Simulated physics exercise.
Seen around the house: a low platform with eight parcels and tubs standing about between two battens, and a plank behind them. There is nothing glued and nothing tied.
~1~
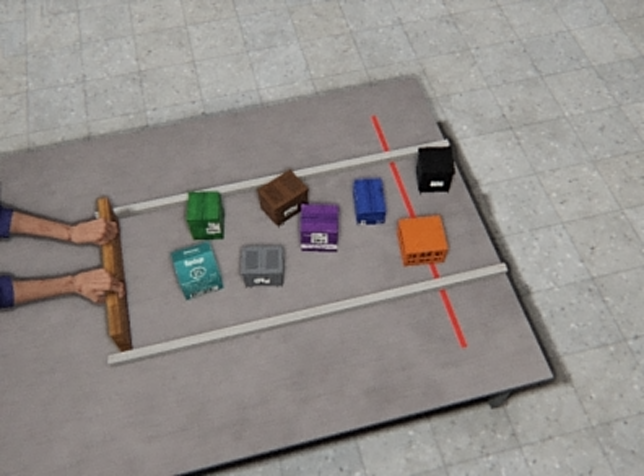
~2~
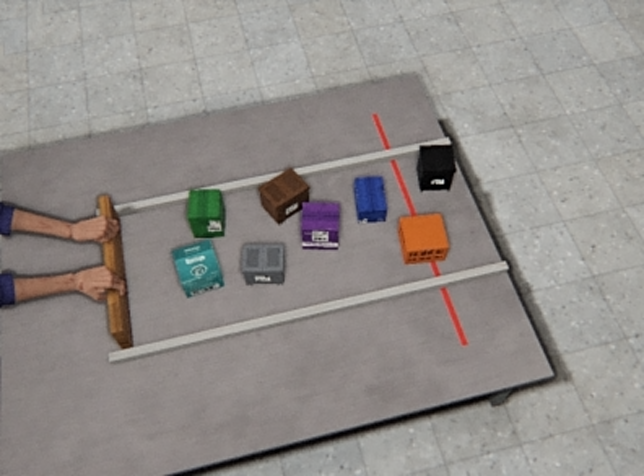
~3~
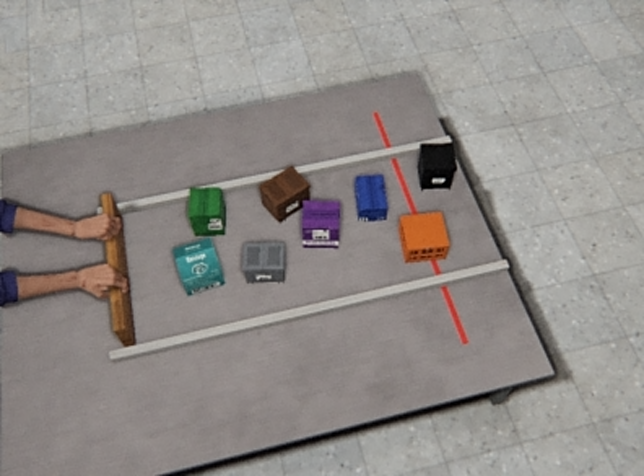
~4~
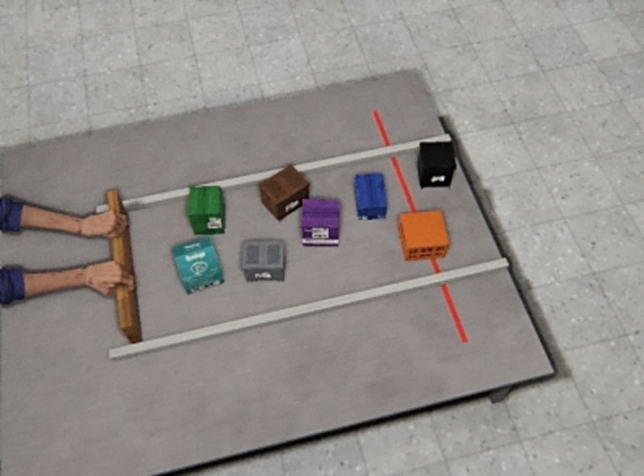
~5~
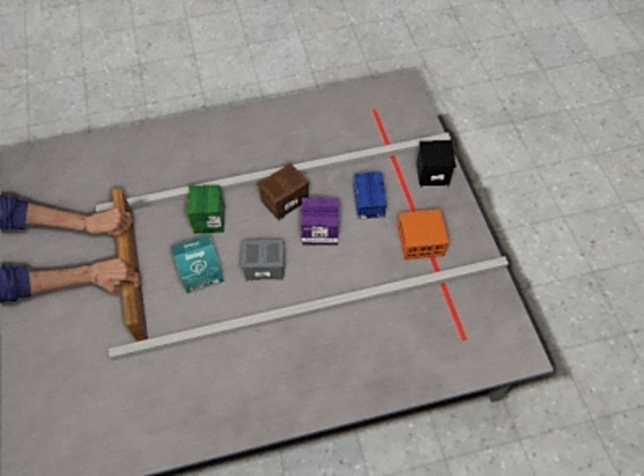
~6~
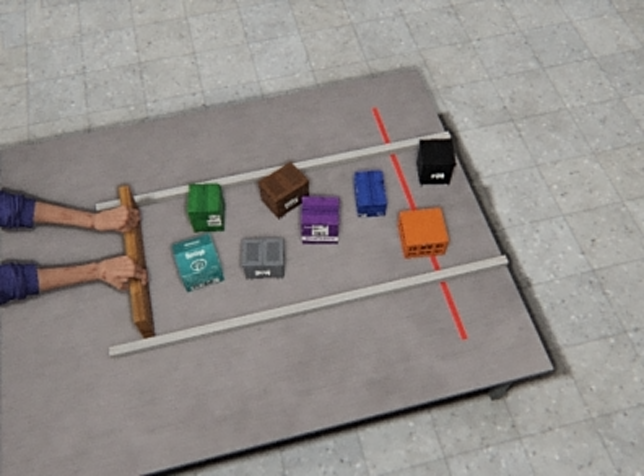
On a low grey platform, two hands slide a plank slightly right behind eight unmoving containers.
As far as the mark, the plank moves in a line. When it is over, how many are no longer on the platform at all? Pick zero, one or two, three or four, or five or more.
The answer is three or four.
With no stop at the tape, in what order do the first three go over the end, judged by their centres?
Earliest first, the order is the black tote, the orange crate, the blue box.
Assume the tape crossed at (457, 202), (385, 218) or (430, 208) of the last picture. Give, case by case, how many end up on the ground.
6, 1, 6.
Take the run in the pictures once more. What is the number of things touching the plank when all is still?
Number: 2.
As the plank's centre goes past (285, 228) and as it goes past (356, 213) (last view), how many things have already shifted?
That makes 6 at the first spot and 8 at the second.
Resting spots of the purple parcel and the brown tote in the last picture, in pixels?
Roughly (467, 184); the other one roughly (450, 158).
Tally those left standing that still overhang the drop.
Count: 3.
Soon after, none off yet; black tote at rest near (435, 163); orange crate at rest near (423, 233); blue box at rest near (370, 194).
Then, none off yet; black tote at rest near (435, 163); orange crate at rest near (423, 233); blue box moved about its own width near (386, 177).
Further on, none off yet; black tote moved about its own width near (465, 159); orange crate moved about its own width near (472, 232); blue box moved well along near (432, 163).
By the end, the number that fall off is three or four; fallen, blue box, orange crate and black tote.
